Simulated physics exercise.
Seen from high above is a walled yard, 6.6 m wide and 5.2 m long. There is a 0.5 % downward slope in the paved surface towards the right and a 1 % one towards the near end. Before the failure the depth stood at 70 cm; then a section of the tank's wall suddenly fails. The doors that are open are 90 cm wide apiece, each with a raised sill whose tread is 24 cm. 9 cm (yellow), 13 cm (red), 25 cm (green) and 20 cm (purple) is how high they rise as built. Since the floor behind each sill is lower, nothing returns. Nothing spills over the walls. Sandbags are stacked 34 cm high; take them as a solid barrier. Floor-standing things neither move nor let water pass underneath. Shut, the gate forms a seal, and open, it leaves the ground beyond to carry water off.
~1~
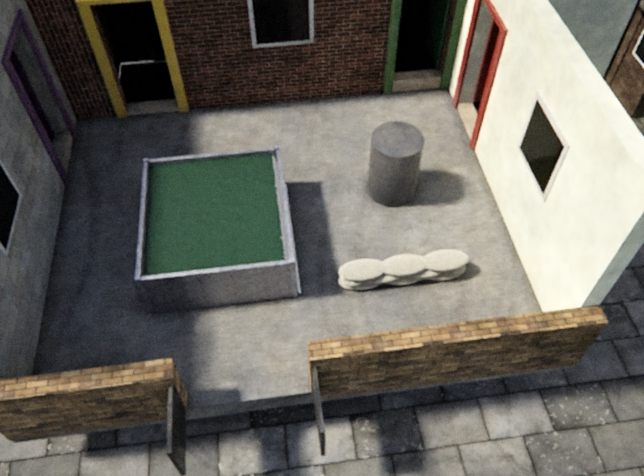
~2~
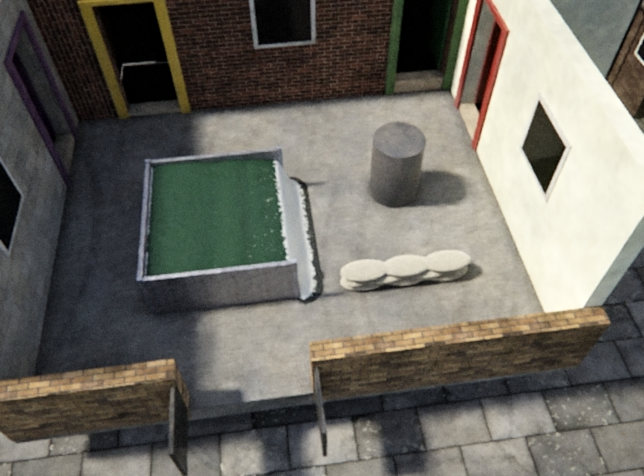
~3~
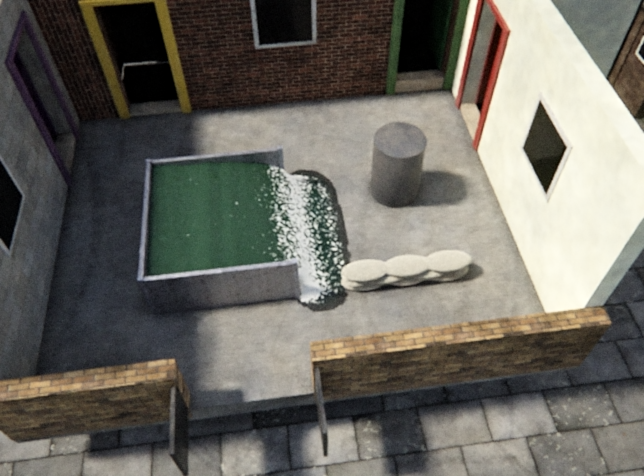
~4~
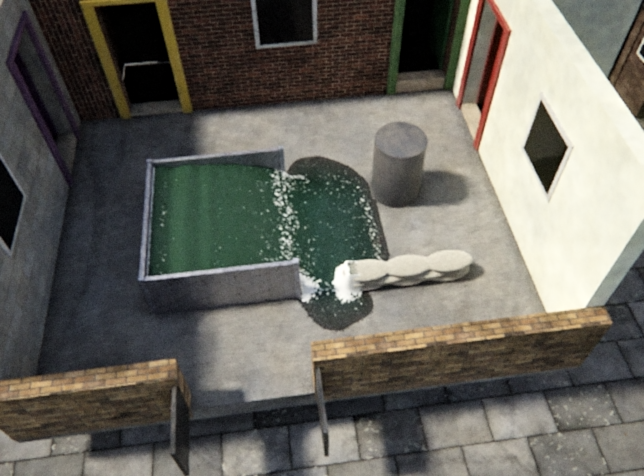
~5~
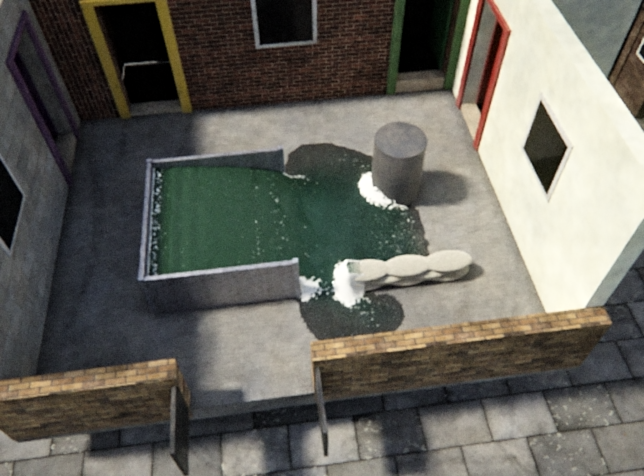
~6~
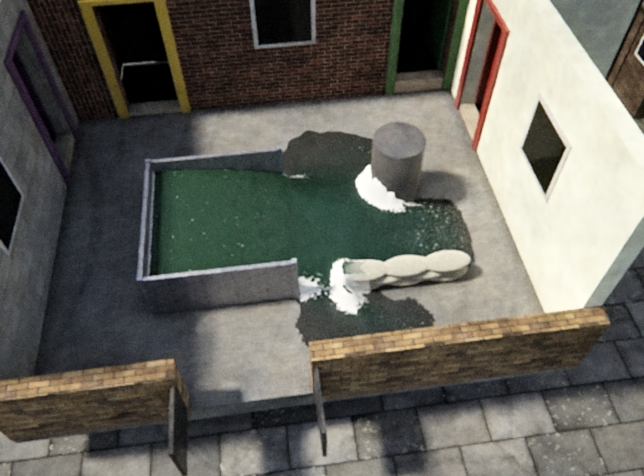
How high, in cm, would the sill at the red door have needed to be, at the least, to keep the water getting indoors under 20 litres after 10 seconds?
About 19 cm.
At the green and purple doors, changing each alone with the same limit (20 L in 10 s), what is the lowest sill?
About 24 cm at green and about 9.0 cm at purple.
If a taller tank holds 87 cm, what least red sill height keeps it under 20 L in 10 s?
Required height: Approx. 25 cm.
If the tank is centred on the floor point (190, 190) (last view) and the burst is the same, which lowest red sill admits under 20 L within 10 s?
In that case about 30 cm.
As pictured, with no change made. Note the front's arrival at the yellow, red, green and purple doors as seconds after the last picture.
Reading them off: Yellow 3.8 s, then red 0.5 s, then green 0.8 s, then purple 5.0 s.
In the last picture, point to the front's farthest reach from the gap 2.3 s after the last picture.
Look about (447, 94) in the last picture.
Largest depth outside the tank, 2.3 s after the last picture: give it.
34 cm.
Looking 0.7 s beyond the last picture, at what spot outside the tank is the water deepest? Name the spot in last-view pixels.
At about pixel (509, 244).
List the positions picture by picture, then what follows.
In the first picture, still water, 70 cm deep, in the tank at (215, 211); the red door at (477, 77) is dry.
In the second picture, the front is at (316, 291), 0.3 m from the gap at (286, 225); 0.5 m2 of floor is wet, 70 cm left at the back.
In the third picture, the front is at (344, 273), 0.7 m from the gap at (287, 227); 1.5 m2 of floor is wet, 70 cm left at the back.
In the fourth picture, the front is at (382, 248), 1.3 m from the gap at (288, 228); 3.0 m2 of floor is wet, 66 cm left at the back.
In the fifth picture, water pours out at (288, 229) and has run 1.9 m, to (424, 264); about 11 cm deep outside, 60 cm at the back.
In the sixth picture, the front is at (467, 256), 2.5 m from the gap at (287, 229); 6.0 m2 of floor is wet, 60 cm left at the back; 1.4 m in a straight line remain to the red door at (478, 78).
Then, 0.7 s after the last picture water covers 35 % of the floor, deepest (48 cm) near (509, 244); 8 cm at the red door, 0 litres in over its 13 cm sill.
Then, 2.3 s after the last picture water covers 55 % of the floor, deepest (34 cm) near (550, 344); 16 cm at the red door, 10 litres in over its 13 cm sill.
Then, 9.3 s after the last picture water covers 95 % of the floor, deepest (15 cm) near (136, 396); 6 cm at the red door, 59 litres in over its 13 cm sill.
At the red door as built, the water peaked near 20 cm, 3.1 s after the last picture.
Run again over the same 10 s with other heights there, 40 litres in over 15.5 cm, 13 litres over 21 cm. The limit of 20 litres is kept from about 19 cm up.
